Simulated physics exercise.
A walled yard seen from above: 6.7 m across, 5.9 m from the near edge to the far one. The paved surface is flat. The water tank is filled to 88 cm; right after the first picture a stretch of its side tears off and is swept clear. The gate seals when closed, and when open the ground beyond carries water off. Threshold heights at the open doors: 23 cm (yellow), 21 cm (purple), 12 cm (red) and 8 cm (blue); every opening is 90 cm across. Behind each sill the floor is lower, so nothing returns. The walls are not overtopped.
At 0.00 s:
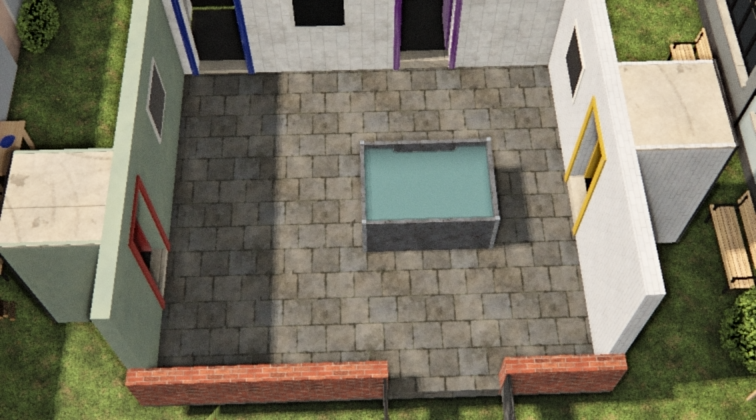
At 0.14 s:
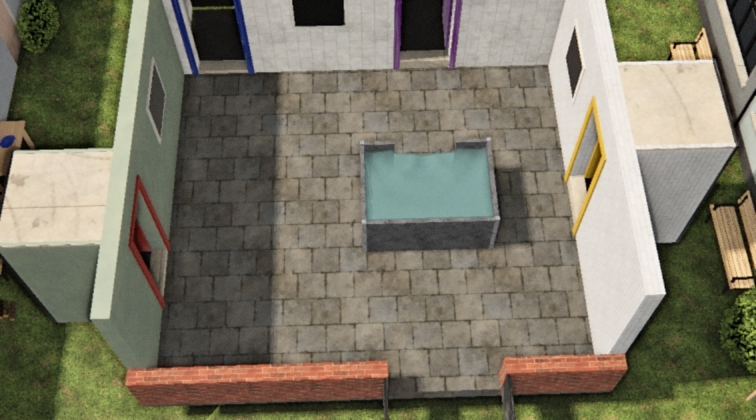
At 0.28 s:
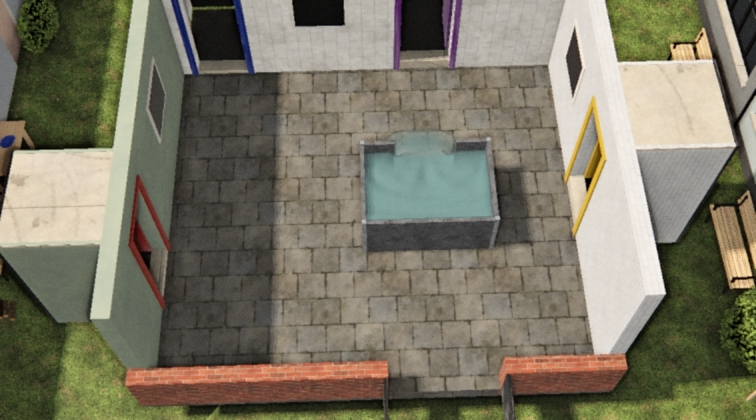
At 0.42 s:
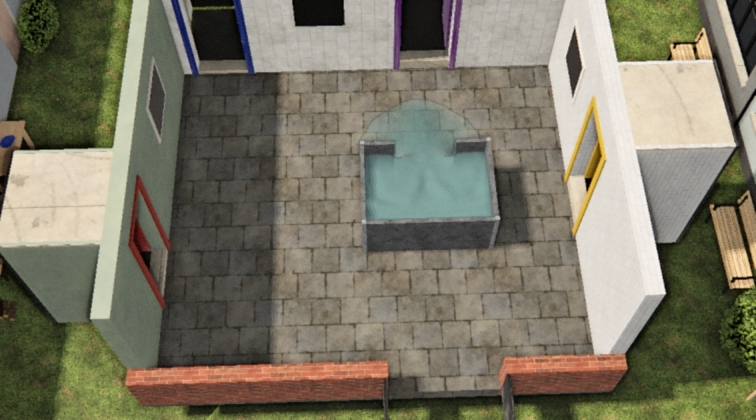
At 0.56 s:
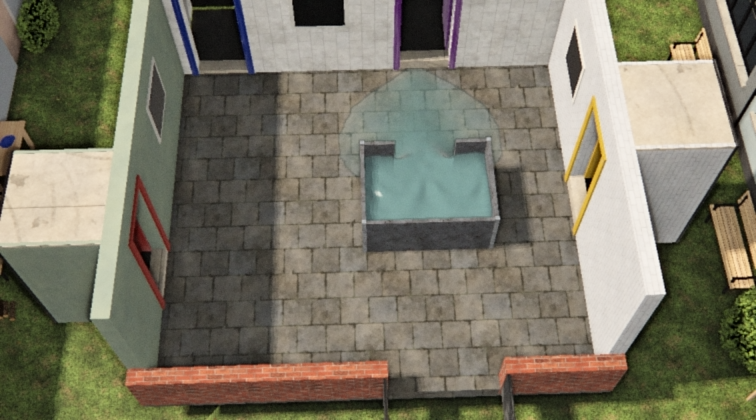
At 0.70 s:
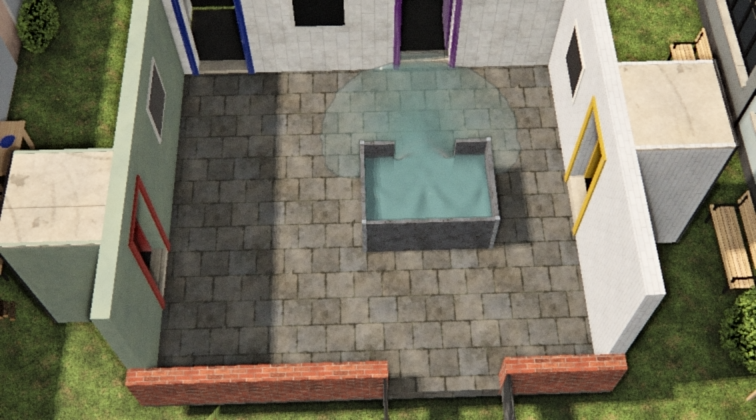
Water pours from the broken far side of a tank and spreads across the paved yard.
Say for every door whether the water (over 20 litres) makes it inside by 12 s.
The water let in: At the yellow door it does not reach the limit; at the purple door it goes over the limit; at the red door it stays under the limit; at the blue door it exceeds the limit.
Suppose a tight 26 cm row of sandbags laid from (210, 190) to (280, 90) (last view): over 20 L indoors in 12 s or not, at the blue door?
Then: Blue not over.
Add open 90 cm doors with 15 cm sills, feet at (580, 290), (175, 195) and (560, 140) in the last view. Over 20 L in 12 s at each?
In turn: Not over, under, under.
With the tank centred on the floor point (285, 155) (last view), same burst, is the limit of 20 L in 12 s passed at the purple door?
Against that limit: Purple not over.
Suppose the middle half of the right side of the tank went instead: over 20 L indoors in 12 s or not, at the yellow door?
Then: Yellow past it.
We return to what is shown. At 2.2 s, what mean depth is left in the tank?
About 38 cm.
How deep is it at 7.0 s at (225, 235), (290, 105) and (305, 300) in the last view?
Roughly 4, 4 and 2 cm, in turn.
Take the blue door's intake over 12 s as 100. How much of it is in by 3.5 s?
About 10 per cent.
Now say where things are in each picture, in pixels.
The first picture shows the water tank at (428, 183) is whole and still, 88 cm deep.
In the second picture, the front is at a hidden place, 0.5 m from the gap on the water tank's far side; 0.2 m2 of floor is under water; 88 cm left at the back of the water tank.
In the third picture, the front is at (391, 139), 0.9 m from the gap on the water tank's far side; 0.9 m2 of floor is under water; 80 cm left at the back of the water tank.
In the fourth picture, water pours out on the water tank's far side and has run 1.5 m, to (410, 103); typically 9 cm deep outside, 75 cm at the water tank's back.
In the fifth picture, water pours out on the water tank's far side and has run 2.2 m, to (414, 71); typically 6 cm deep outside, 73 cm at the water tank's back.
In the sixth picture, the front is at (440, 55), 2.5 m from the gap on the water tank's far side; 6.2 m2 of floor is under water; 67 cm left at the back of the water tank.
After 1.4 s water covers 25 % of the floor and is deepest (39 cm) near (391, 74); yellow door not reached, purple door 37 cm at the sill, 81 L in, red door not reached, blue door not reached.
After 2.2 s water covers 30 % of the floor and is deepest (34 cm) near (528, 70); yellow door not reached, purple door 30 cm at the sill, 148 L in, red door not reached, blue door 8 cm at the sill, 0 L in.
After 3.5 s water covers 50 % of the floor and is deepest (25 cm) near (538, 70); yellow door 4 cm at the sill, 0 L in, purple door 22 cm at the sill, 170 L in, red door 1 cm at the sill, 0 L in, blue door 11 cm at the sill, 4 L in.
After 7.0 s water covers 85 % of the floor and is deepest (14 cm) near (537, 372); yellow door 5 cm at the sill, 0 L in, purple door 11 cm at the sill, 172 L in, red door 4 cm at the sill, 0 L in, blue door 10 cm at the sill, 34 L in.
After 12.0 s water covers 95 % of the floor and is deepest (9 cm) near (390, 259); yellow door 5 cm at the sill, 0 L in, purple door 5 cm at the sill, 172 L in, red door 4 cm at the sill, 0 L in, blue door 6 cm at the sill, 38 L in.
